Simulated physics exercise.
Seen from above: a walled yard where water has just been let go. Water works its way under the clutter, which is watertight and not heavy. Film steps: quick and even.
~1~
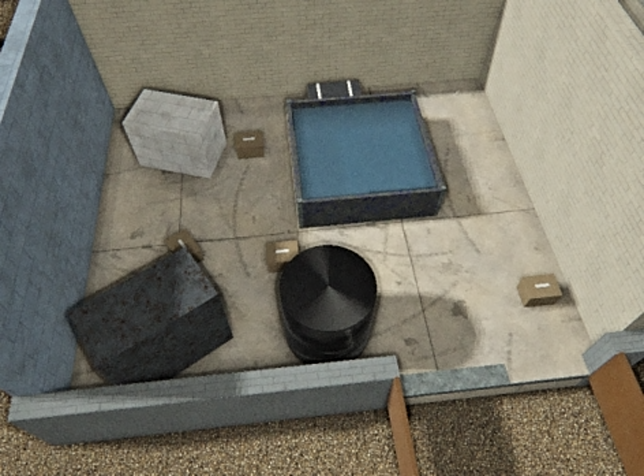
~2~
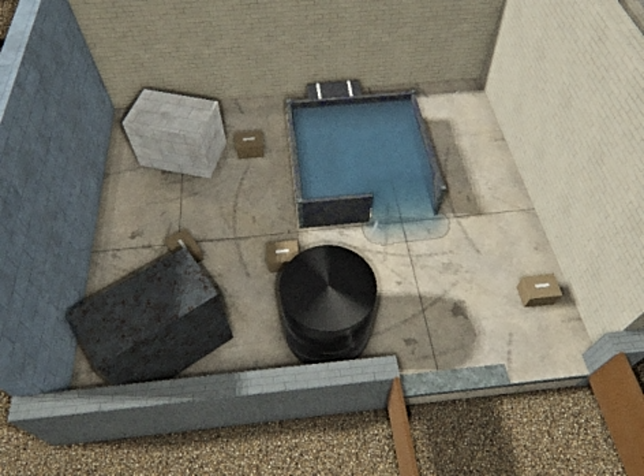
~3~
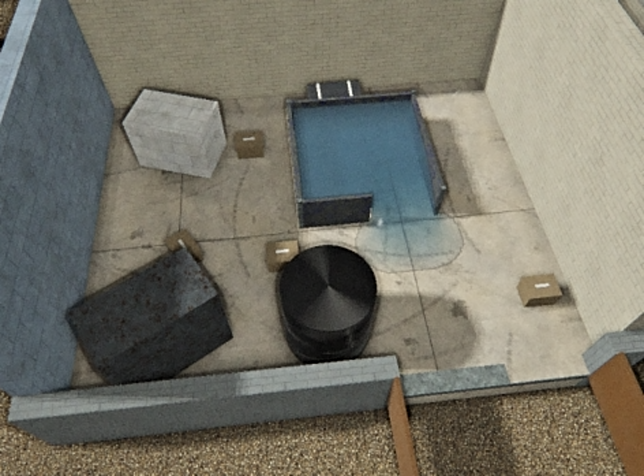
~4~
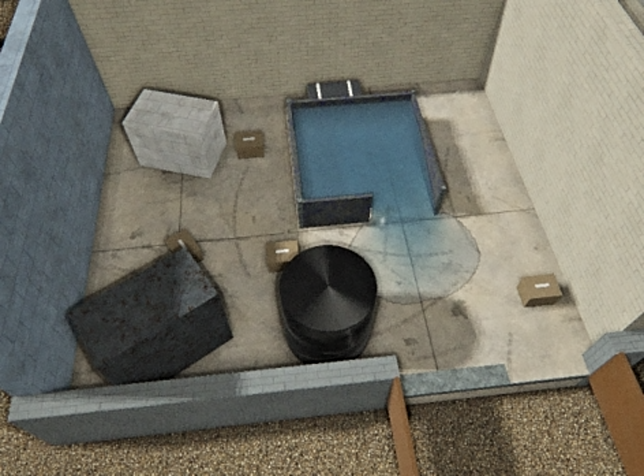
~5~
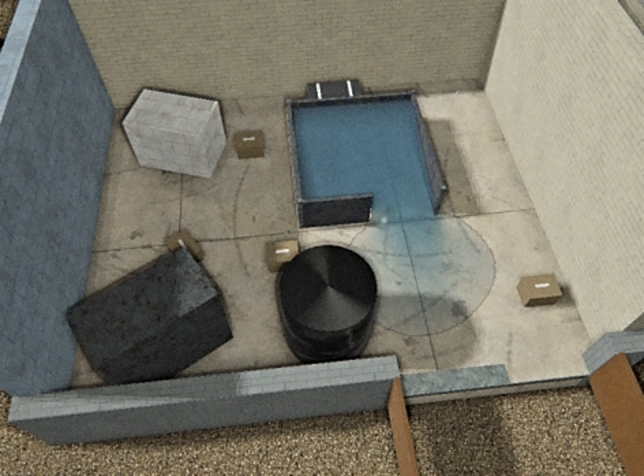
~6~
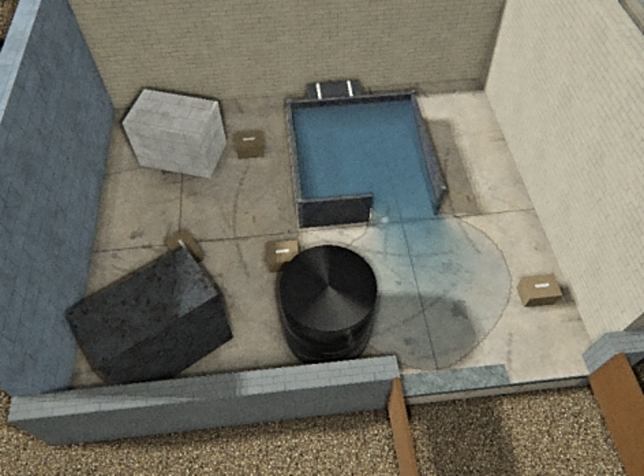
At the start, a raised tank of blue water stands closed in a walled yard, among a pale block, dark shapes and small brown boxes. Then its front right section is open and water spills onto the floor, spreading forward in a widening, thinning rounded sheet beside the black drum, while the objects stay still.
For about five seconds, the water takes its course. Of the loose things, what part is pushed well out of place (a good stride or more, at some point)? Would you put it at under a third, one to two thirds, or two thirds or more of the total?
It does not reach a third.
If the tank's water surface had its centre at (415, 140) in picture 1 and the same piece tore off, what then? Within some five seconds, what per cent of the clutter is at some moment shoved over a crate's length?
Close to 20 %.
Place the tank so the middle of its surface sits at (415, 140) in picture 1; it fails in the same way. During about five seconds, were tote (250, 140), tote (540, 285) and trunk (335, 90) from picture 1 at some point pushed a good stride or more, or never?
Object by object, in turn: Lingered near its place, travelled a good distance, lingered near its place.
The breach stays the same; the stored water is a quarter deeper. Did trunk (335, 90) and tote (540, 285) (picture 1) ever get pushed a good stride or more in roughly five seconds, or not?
So the first came up short, and the second made it that far.
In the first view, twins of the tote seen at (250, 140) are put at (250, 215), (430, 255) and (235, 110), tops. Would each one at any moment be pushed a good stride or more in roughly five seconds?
The first sits tight, the second travels far and the third sits tight.
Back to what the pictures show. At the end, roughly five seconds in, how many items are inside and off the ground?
That number is 0.
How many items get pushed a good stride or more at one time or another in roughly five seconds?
My tally gives 1.
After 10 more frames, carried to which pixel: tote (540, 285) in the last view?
That would put it around (581, 335).
A moment on, 0 of 5 are well off their spots; 0 afloat.
Next, 1 of 5 are well off their spots; 1 afloat.
Later, 1 of 5 are well off their spots; 0 afloat.
In the end, 1 of 5 are well off their spots, and 1 have been at some point; 0 afloat.
